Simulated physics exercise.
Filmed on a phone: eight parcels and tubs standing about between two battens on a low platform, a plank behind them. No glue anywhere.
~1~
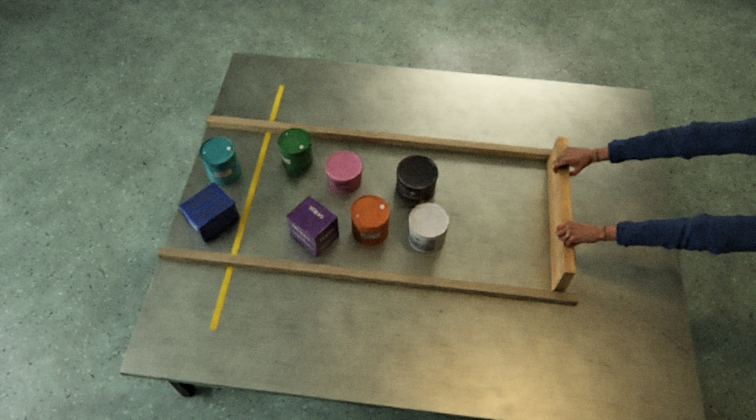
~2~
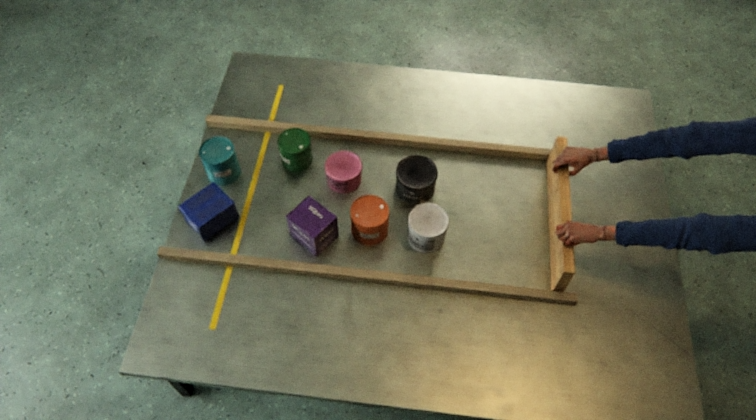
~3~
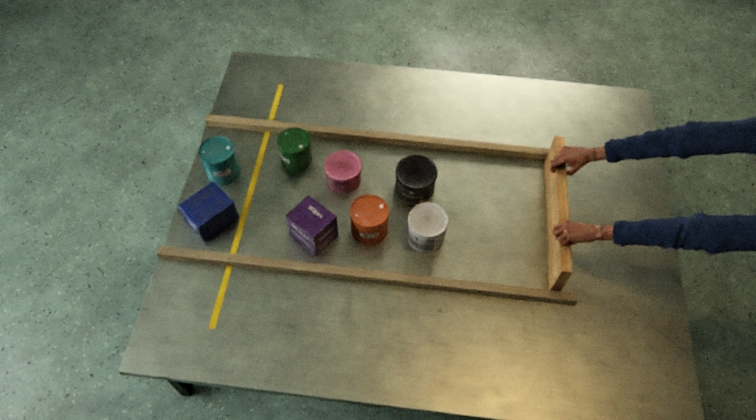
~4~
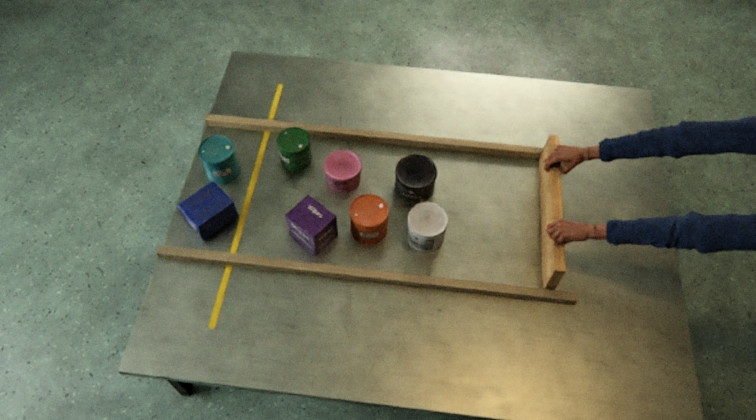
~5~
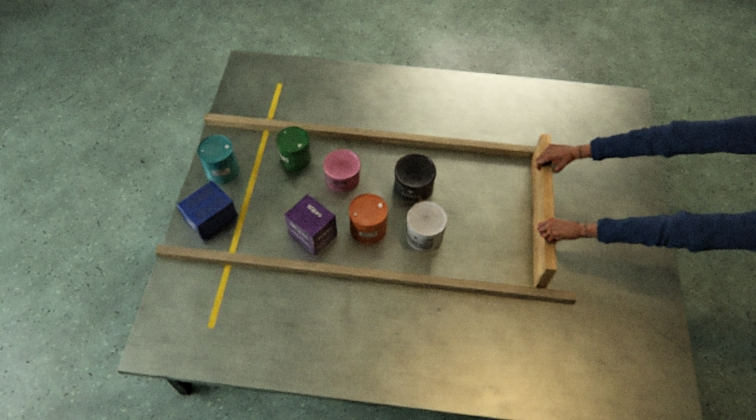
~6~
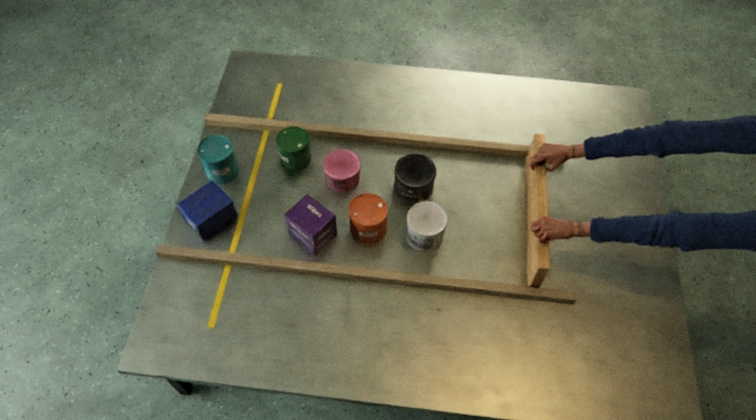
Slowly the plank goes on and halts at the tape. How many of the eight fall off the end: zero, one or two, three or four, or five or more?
In the end the number that fall off is one or two.
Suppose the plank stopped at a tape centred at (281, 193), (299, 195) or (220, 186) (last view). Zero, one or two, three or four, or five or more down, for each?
For each place: None at all; none; three or four.
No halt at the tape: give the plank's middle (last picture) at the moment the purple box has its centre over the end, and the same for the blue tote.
At (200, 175) for the purple box; at (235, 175) for the blue tote.
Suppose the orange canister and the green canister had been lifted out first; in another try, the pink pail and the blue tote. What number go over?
The counts: 1 and 0.
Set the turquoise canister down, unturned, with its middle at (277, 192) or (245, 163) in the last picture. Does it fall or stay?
The turquoise canister comes down; falls.
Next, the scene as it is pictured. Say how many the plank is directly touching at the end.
In contact: 4.
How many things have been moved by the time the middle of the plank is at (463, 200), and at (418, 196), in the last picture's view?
The counts are 0 and 3.
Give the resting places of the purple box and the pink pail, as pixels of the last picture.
The purple box stops around (212, 231); the pink pail around (197, 157).
Soon after, none off yet; turquoise canister at rest near (219, 160); blue tote at rest near (208, 211); green canister at rest near (294, 148).
Then, none off yet; turquoise canister at rest near (219, 160); blue tote at rest near (208, 211); green canister moved about its own width near (275, 140).
At rest, the number that fall off is one or two; fallen, turquoise canister.
